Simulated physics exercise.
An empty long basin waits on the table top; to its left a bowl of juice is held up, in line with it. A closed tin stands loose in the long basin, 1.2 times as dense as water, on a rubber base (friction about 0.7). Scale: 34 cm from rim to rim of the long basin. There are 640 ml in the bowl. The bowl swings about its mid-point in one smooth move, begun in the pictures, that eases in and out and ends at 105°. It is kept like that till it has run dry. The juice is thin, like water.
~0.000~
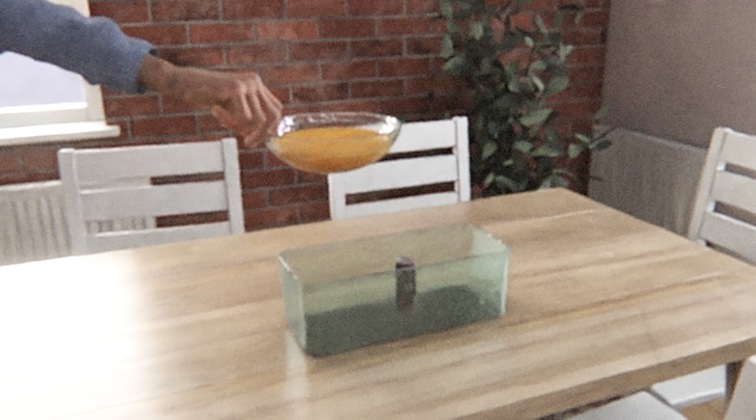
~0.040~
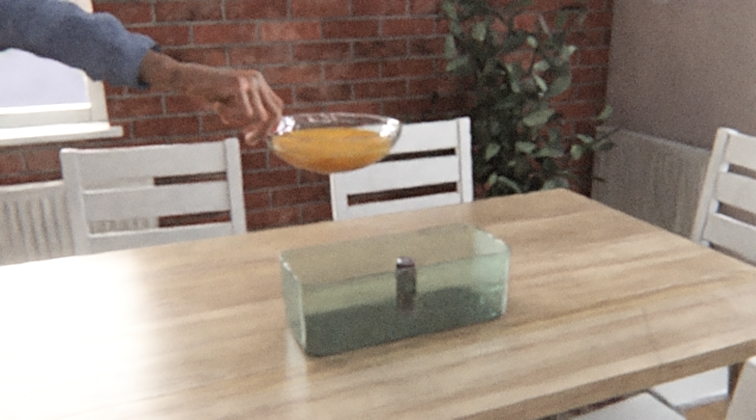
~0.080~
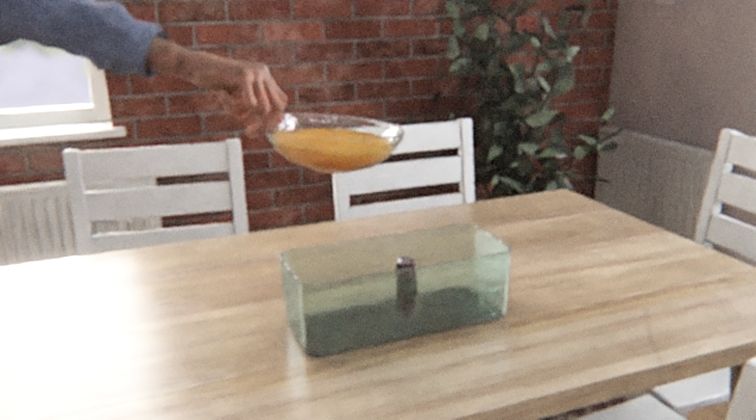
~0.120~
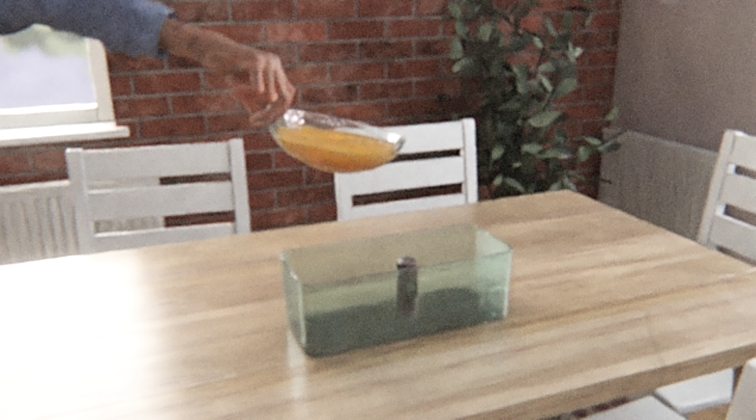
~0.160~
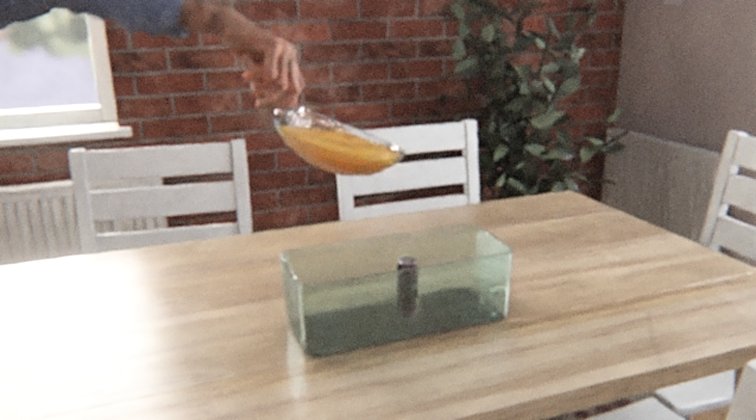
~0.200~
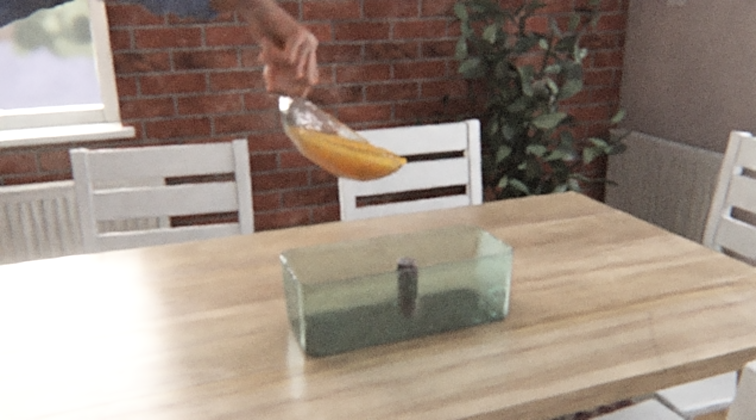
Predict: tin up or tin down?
It remains upright.
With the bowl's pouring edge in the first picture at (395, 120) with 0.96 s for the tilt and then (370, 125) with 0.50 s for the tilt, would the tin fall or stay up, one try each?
First it remains upright; then it topples.
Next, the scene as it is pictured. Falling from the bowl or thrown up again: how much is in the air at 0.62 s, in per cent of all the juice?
Some 18 per cent.
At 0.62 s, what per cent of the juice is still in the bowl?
Some 0 per cent.
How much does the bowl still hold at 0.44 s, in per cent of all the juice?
Near 0 in a hundred.
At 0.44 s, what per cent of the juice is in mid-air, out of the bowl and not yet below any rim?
Near 32 in a hundred.
After 0.44 s the tilt is 101° and 0 per cent is still to pour; the tin stands where it began.
After 0.62 s the tilt is 105° and 0 per cent is still to pour; the tin stands where it began.
After 0.80 s the tilt is 105° and 1 per cent is still to pour; the tin stands where it began.
After 1.00 s the tilt is 105° and 0 per cent is still to pour; the tin stands where it began.
In the end the tin stands where it began.
